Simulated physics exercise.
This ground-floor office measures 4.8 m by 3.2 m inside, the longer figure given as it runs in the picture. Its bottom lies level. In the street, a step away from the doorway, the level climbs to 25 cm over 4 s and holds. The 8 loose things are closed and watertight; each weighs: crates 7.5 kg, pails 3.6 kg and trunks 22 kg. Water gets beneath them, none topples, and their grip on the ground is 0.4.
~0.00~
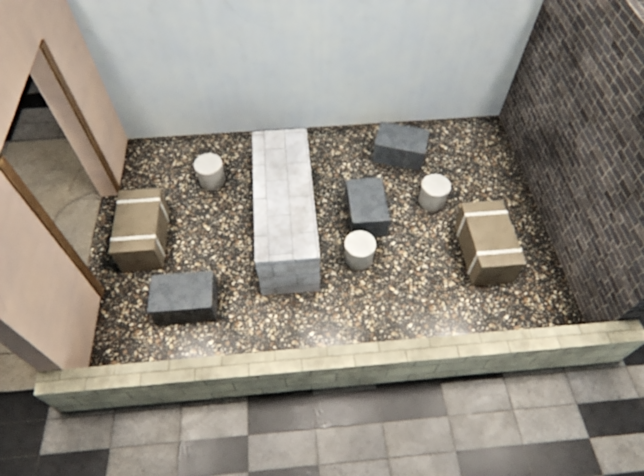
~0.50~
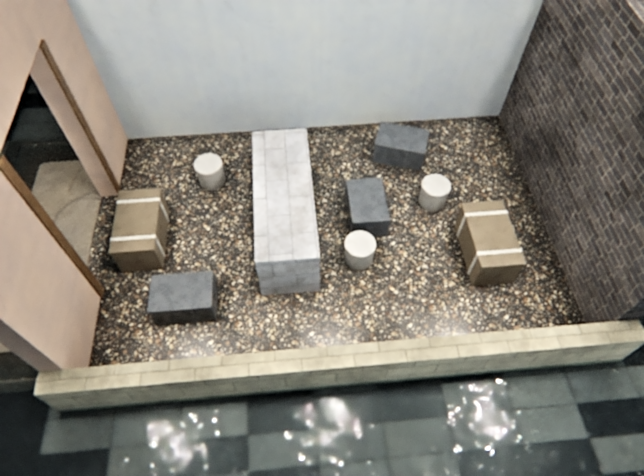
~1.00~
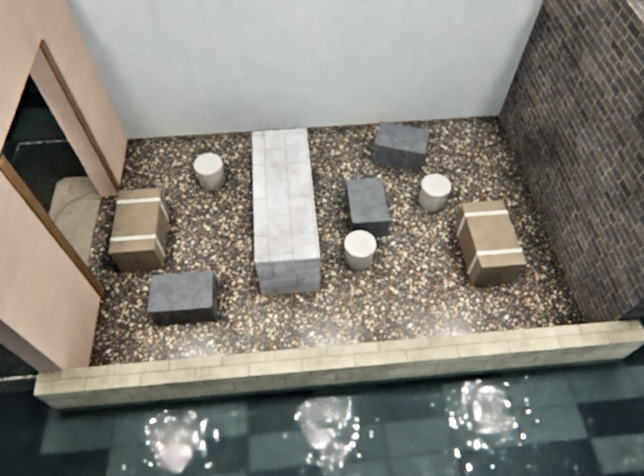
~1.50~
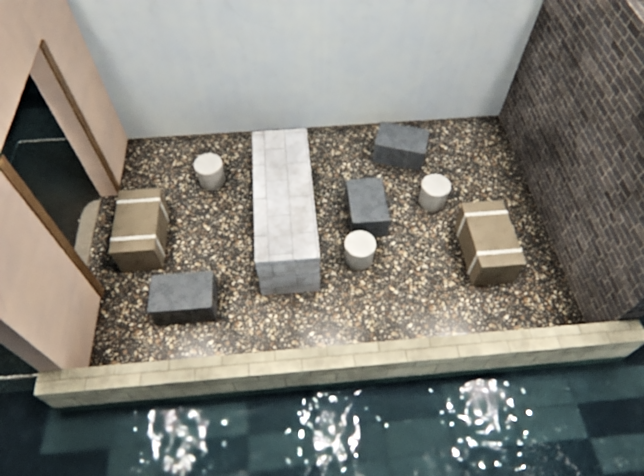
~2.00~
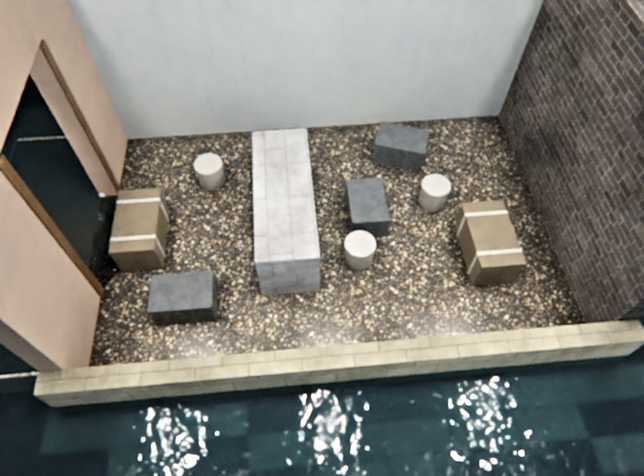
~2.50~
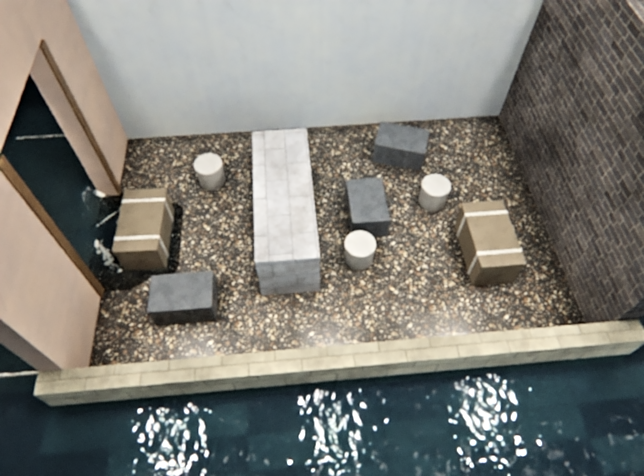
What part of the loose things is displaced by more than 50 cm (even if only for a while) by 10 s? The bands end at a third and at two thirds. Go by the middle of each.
It is from one to two thirds.
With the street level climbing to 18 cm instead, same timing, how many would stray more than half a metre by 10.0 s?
In that case 5 of them.
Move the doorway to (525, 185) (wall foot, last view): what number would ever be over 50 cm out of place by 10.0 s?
In that case 6 of them.
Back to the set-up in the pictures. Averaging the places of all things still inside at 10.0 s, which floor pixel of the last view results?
Near (428, 230).
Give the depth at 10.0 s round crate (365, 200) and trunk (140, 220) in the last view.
About 4 and 5 cm.
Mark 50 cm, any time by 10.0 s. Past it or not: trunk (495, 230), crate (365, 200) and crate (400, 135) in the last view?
In that order: Less, short of it, more.
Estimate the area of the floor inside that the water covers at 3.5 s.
Some 3.0 m2.
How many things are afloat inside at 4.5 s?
At that moment 1.
After 3.5 s 1 of 8 are over 50 cm from their spots; 0 afloat.
After 4.5 s 3 of 8 are over 50 cm from their spots; 1 afloat.
After 7.0 s 4 of 8 are over 50 cm from their spots; 3 afloat.
After 10.0 s 5 of 8 are over 50 cm from their spots, and 5 have been at some point; 6 afloat.
